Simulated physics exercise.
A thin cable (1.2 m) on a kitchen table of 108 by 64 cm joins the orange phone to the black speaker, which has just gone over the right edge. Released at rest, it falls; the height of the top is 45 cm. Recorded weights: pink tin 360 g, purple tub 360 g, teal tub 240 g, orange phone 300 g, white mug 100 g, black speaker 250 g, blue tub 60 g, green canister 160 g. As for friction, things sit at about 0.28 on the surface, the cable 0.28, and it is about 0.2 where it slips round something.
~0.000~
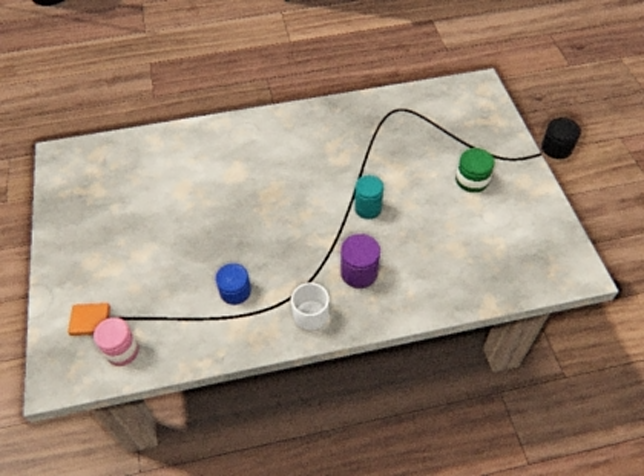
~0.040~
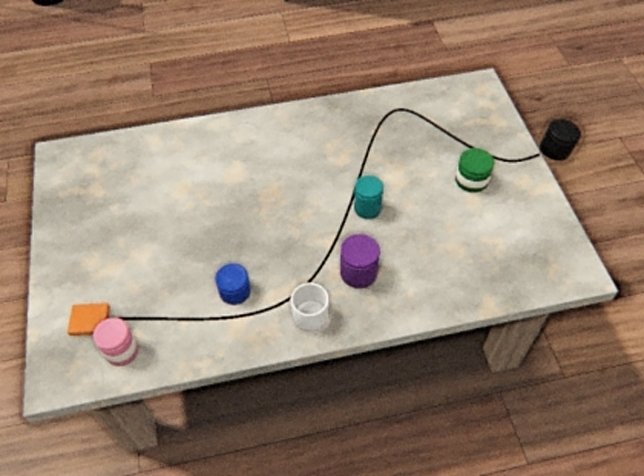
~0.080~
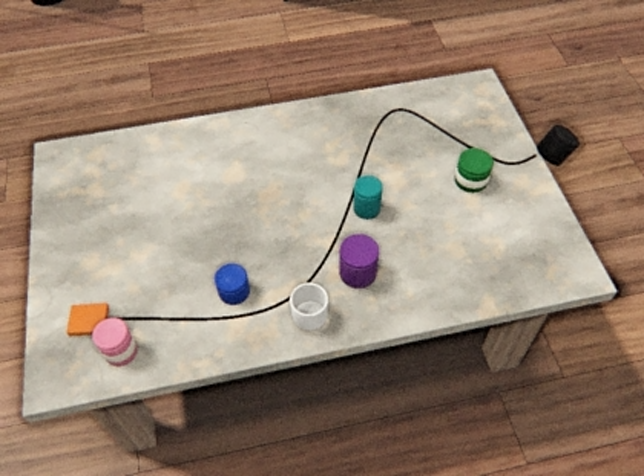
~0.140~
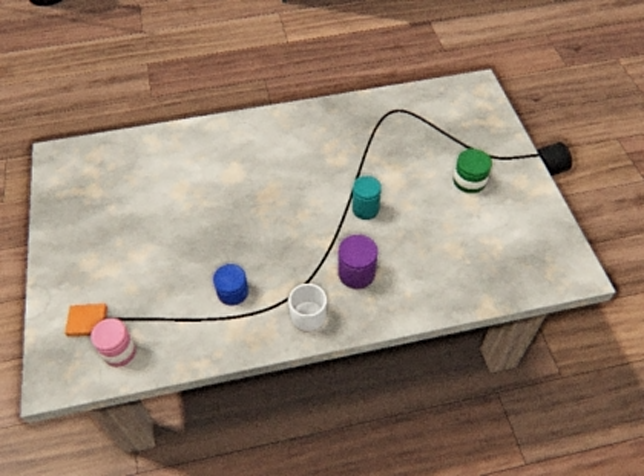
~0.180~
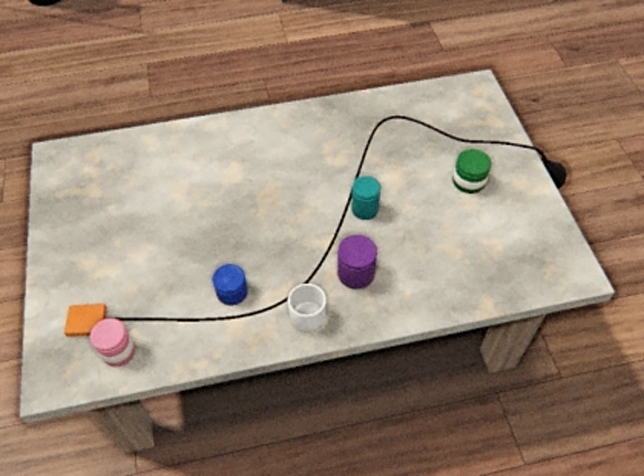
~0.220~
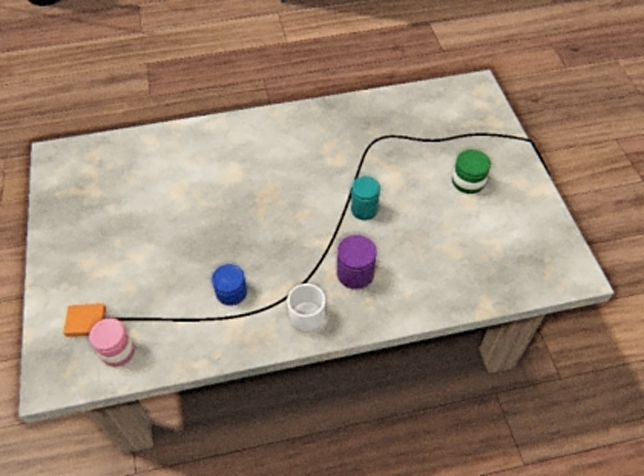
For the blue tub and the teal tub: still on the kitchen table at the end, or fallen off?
Blue tub: Fallen off; teal tub: Still on.
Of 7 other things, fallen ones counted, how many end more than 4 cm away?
The number is 2.
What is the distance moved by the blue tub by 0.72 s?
I'd put the blue tub at some 60 centimetres.
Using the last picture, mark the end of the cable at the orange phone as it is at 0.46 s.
Approximate position: (149, 296).
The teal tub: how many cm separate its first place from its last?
I'd say around 2 cm for the teal tub.
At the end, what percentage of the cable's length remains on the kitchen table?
I'd estimate close to 65 per cent of the cable's length.
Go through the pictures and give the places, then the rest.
In the first frame, blue tub (232, 277); teal tub (370, 185); cable runs through (393, 112) (180, 319).
In the second frame, black speaker (564, 130); cable runs through (180, 319).
In the third frame, black speaker (558, 145); cable runs through (179, 319).
In the fourth frame, black speaker (552, 160); cable runs through (177, 320).
In the fifth frame, black speaker (546, 175); cable runs through (506, 143) (177, 320).
In the sixth frame, blue tub (228, 277); teal tub (366, 186); cable runs through (532, 142) (418, 140) (176, 320).
By 0.5 s, the cable's tail end at (149, 296); blue tub on its side, 26 cm off its start, teal tub 3 cm off its start, orange phone 9 cm off its start.
By 0.7 s, the cable's tail end at (180, 282); blue tub on its side, 61 cm off its start, teal tub 3 cm off its start, orange phone 15 cm off its start.
By 1.0 s, the cable's tail end at (180, 282); blue tub over the edge, teal tub 3 cm off its start at (376, 195), orange phone 15 cm off its start at (167, 293).
By 1.2 s, the cable's tail end at (180, 282); blue tub over the edge, teal tub 3 cm off its start, orange phone 15 cm off its start.
By 2.4 s, the cable's tail end at (180, 282); blue tub over the edge, teal tub 3 cm off its start at (376, 195), orange phone 15 cm off its start at (167, 293), black speaker over the edge.
